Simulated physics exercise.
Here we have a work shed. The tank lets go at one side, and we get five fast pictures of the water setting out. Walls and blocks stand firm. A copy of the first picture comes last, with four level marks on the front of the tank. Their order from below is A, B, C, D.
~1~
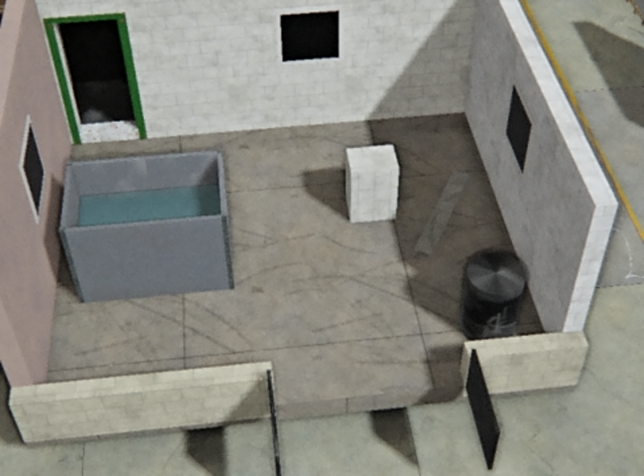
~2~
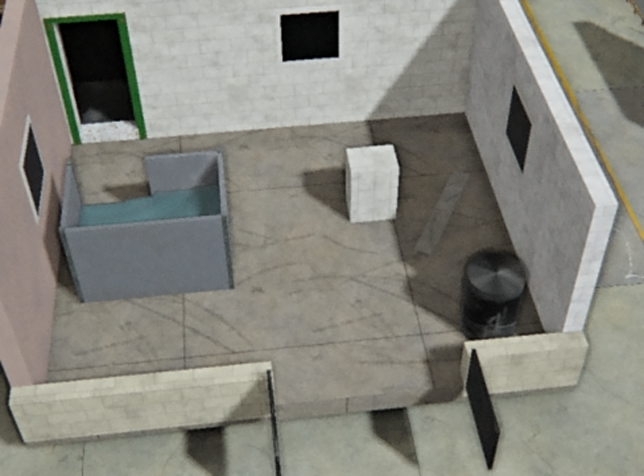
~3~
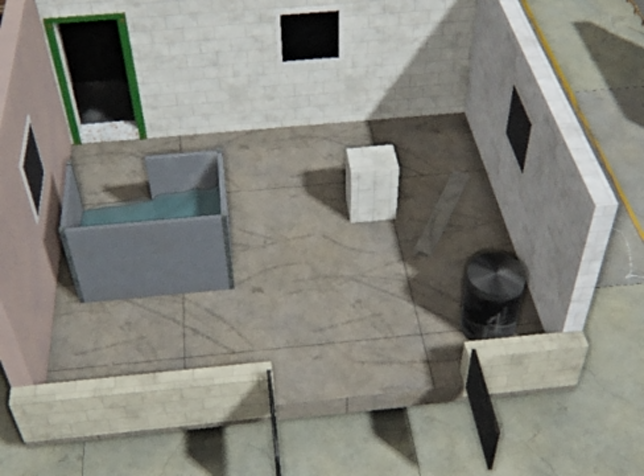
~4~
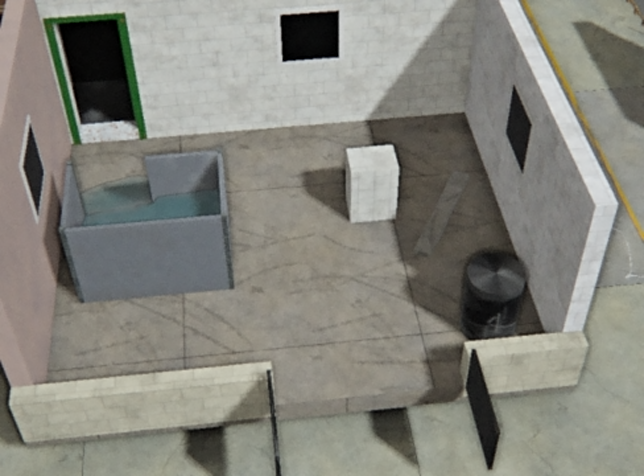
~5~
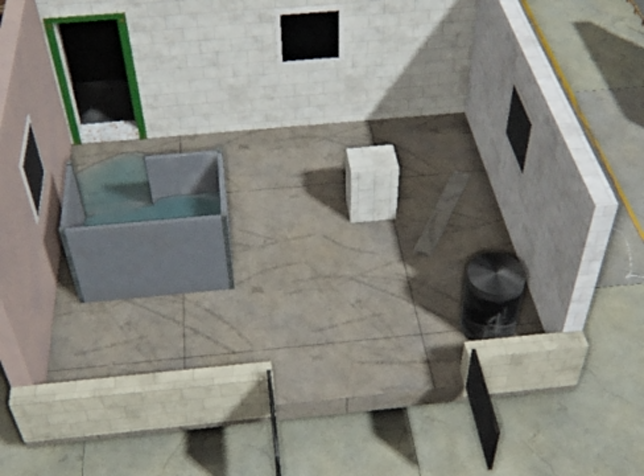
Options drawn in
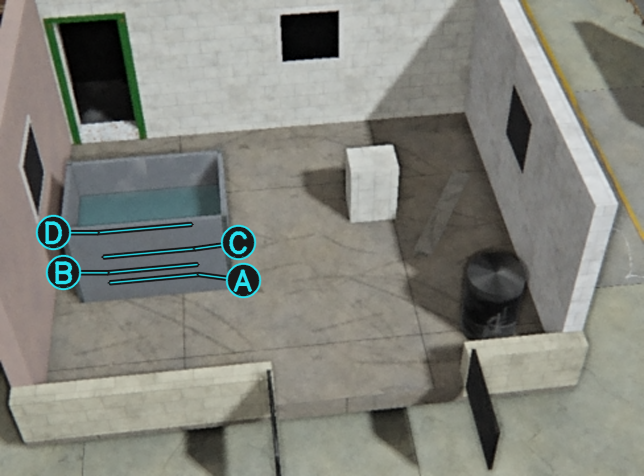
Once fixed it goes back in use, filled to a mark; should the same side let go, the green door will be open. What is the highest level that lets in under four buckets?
I would pick line A.
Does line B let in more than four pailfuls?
Yes.
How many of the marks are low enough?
One of them.
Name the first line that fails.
Line B.
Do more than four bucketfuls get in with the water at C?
Yes, that goes wrong.
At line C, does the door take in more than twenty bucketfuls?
Yes.
On the marked copy, A at (154, 278); B at (152, 268); C at (149, 252); D at (144, 228); from the bottom up A, B, C, D.
If A is chosen, a bucket or two gets in.
If B is chosen, about 12 bucketfuls get in.
If C is chosen, dozens of bucketfuls pour in.
If D is chosen, dozens of bucketfuls pour in.
